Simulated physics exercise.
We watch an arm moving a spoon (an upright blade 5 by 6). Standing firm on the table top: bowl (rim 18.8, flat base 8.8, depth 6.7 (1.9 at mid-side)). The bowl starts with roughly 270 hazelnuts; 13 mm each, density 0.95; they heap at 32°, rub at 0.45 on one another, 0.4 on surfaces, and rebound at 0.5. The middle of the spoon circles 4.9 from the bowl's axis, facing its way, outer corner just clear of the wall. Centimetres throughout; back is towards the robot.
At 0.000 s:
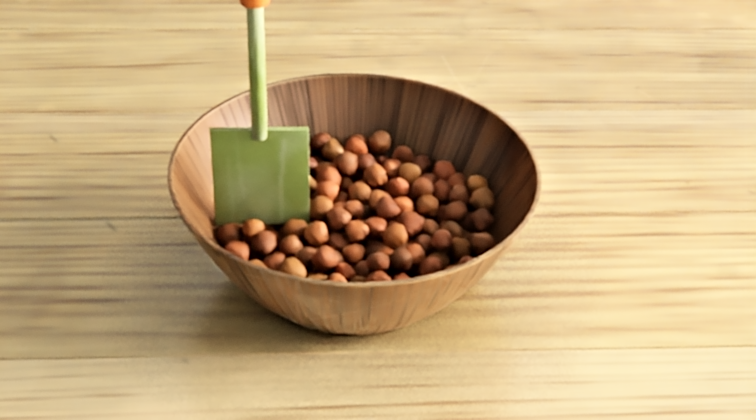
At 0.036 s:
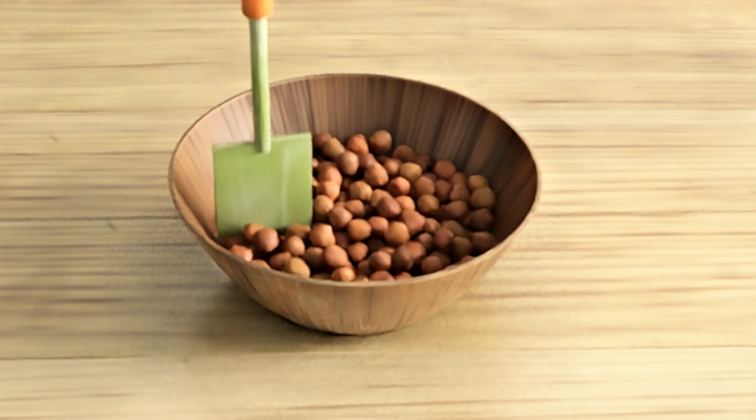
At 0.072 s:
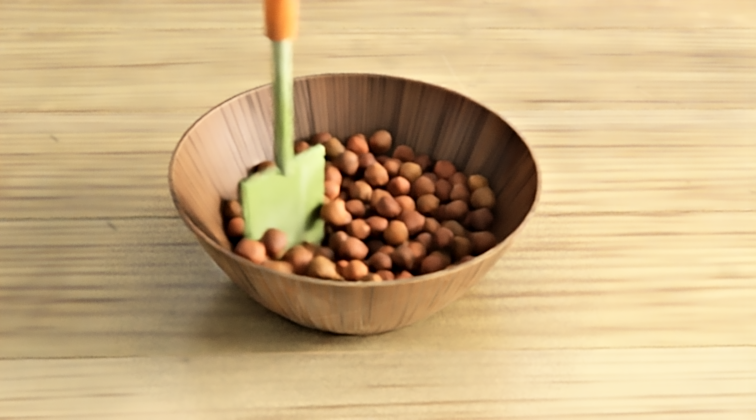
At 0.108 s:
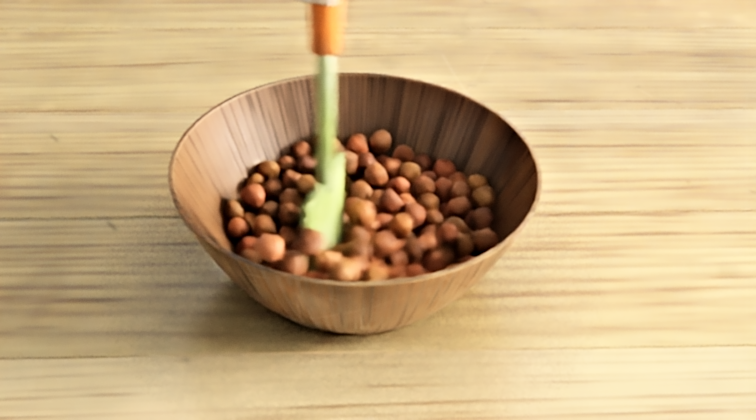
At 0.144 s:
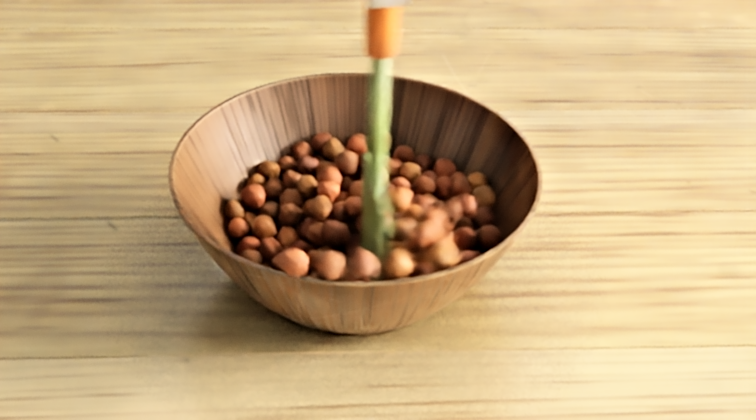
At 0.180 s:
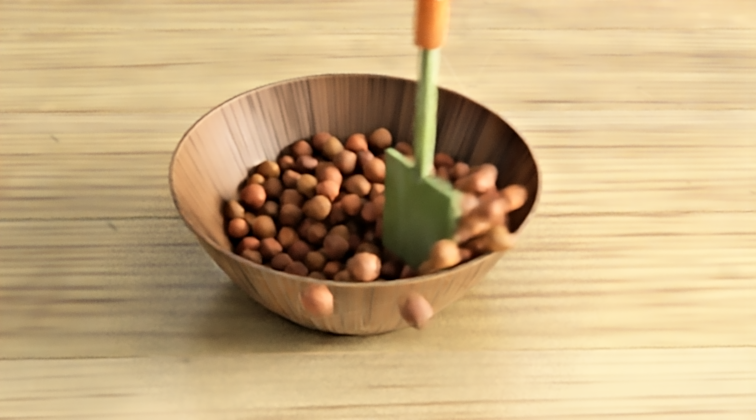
A wide brown wooden bowl sits on a pale wood-grained table top, seen from the front and slightly above by a still camera. Round reddish-brown hazelnuts are heaped inside, and a green flat-bladed spoon with an orange grip stands upright in them at the left. The spoon turns as it sweeps through the near side to the right, pushing nuts along, and two fly out over the front rim.
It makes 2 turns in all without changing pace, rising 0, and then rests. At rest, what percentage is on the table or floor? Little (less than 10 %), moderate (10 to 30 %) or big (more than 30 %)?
A big share, more than 30 %, ends on the table or floor.
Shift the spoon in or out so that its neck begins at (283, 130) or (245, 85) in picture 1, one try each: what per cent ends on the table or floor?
Some 30 and 15 per cent.
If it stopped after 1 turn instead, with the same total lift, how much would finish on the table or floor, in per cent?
Then about 25 per cent.
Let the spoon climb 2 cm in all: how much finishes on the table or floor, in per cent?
Some 20 per cent.
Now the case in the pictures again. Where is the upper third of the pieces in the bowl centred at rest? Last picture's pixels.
Around (309, 269).
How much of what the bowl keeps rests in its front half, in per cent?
Some 60 per cent.
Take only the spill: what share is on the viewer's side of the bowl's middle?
Some 50 per cent.
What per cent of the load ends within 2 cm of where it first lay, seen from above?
Some 10 per cent.
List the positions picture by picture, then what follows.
The spoon neck at (258, 103), 0° round; upper third of the load around (371, 211), from x 230 to 485, top at y 145; 270 in the bowl, in the first frame.
The spoon neck at (261, 114), 13° round; upper third of the load around (367, 214), from x 235 to 485, top at y 145, in the second frame.
The spoon neck at (283, 138), 41° round; upper third of the load around (367, 218), from x 235 to 485, top at y 140, in the third frame.
The spoon neck at (325, 153), 70° round; upper third of the load around (376, 223), from x 235 to 485, top at y 140, in the fourth frame.
The spoon neck at (377, 156), 98° round; upper third of the load around (400, 216), from x 235 to 490, top at y 140; 268 in the bowl, 2 in flight or on the tool, in the fifth frame.
The spoon neck at (423, 146), 127° round; upper third of the load around (429, 205), from x 235 to 510, top at y 140; 268 in the bowl, 2 in flight or on the tool, in the sixth frame.
After 0.47 s, 358° round, highest piece 10 above the table; 219 in the bowl, 30 on the table or floor, 21 in flight or on the tool.
After 0.76 s, 229° round, highest piece 8 above the table; 177 in the bowl, 78 on the table or floor, 15 in flight or on the tool.
After 1.11 s, 0° round, highest piece 5 above the table; 159 in the bowl, 111 on the table or floor.
After 1.81 s, 0° round, highest piece 5 above the table; 159 in the bowl, 111 on the table or floor.
In the end, 159 in the bowl, 111 on the table or floor. That is 41 % on the table or floor.
